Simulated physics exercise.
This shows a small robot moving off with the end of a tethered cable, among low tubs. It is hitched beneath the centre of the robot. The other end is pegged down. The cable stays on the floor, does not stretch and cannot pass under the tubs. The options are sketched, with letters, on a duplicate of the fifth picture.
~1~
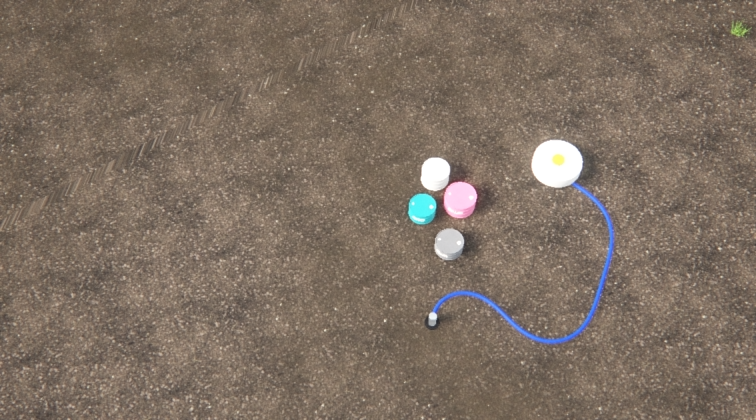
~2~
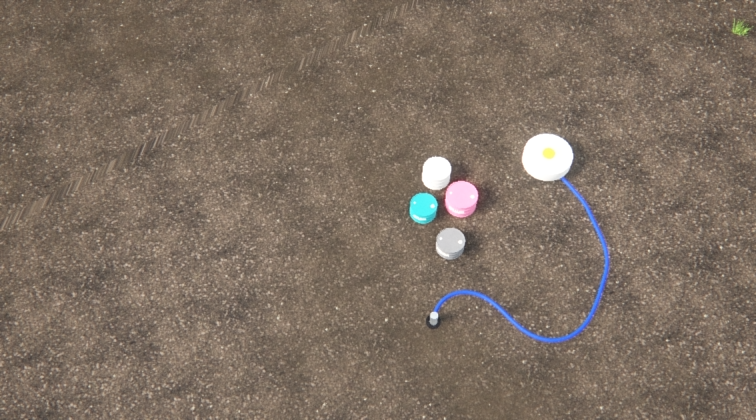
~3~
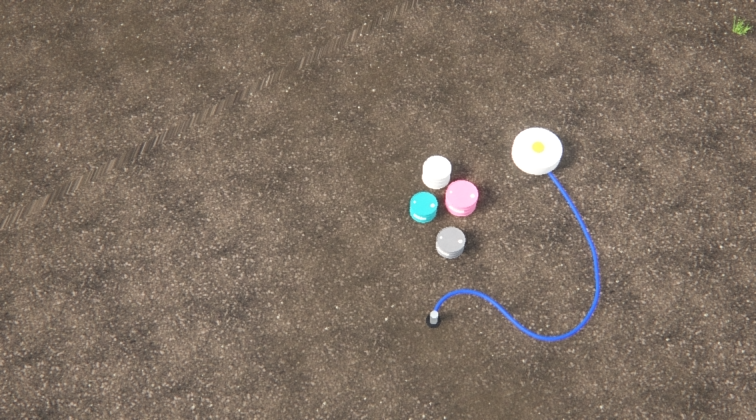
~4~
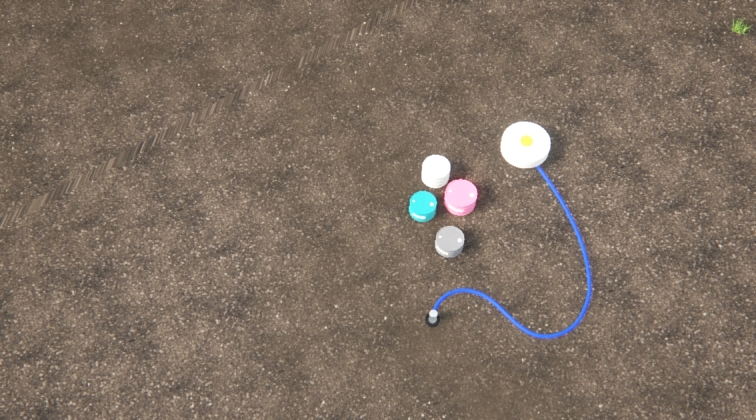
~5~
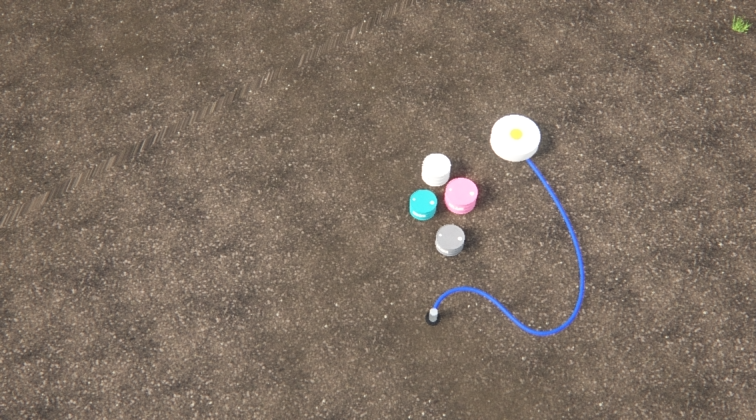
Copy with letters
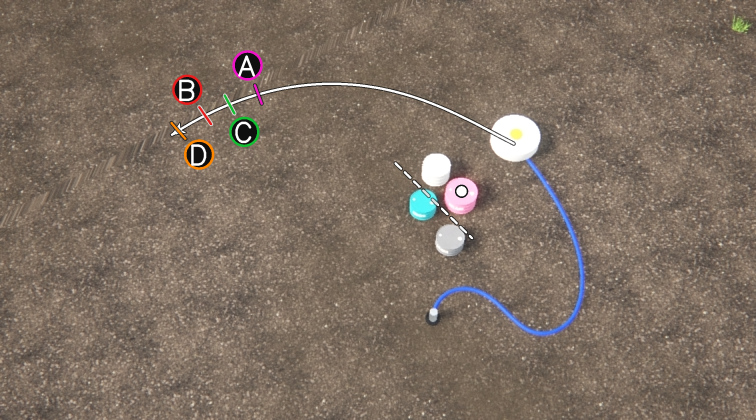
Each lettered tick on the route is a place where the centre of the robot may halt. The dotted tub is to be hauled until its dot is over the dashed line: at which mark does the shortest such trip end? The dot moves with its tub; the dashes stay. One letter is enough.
C is the first stop that does it.
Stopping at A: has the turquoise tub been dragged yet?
Yes.
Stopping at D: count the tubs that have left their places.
By then, four.
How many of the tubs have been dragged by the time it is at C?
By then, four.
On the marked copy, A at (258, 94); B at (205, 116); C at (230, 104); D at (178, 131); the dashed line at (433, 200); the route from (514, 144) via (345, 84) to (172, 135); the white dot at (462, 191).
With C. Early on, robot (420, 94); pink tub (461, 196).
Further on, robot (316, 79); pink tub (461, 196).
At the end, robot (228, 100); turquoise tub (395, 213); grey tub (433, 236); pink tub (424, 209); white tub (404, 190); the dot on the pink tub is over the dashed line.
As for the rest, A leaves the dotted tub short, at (438, 202); B does it too, but is farther than needed; D does it too, but is farther than needed.
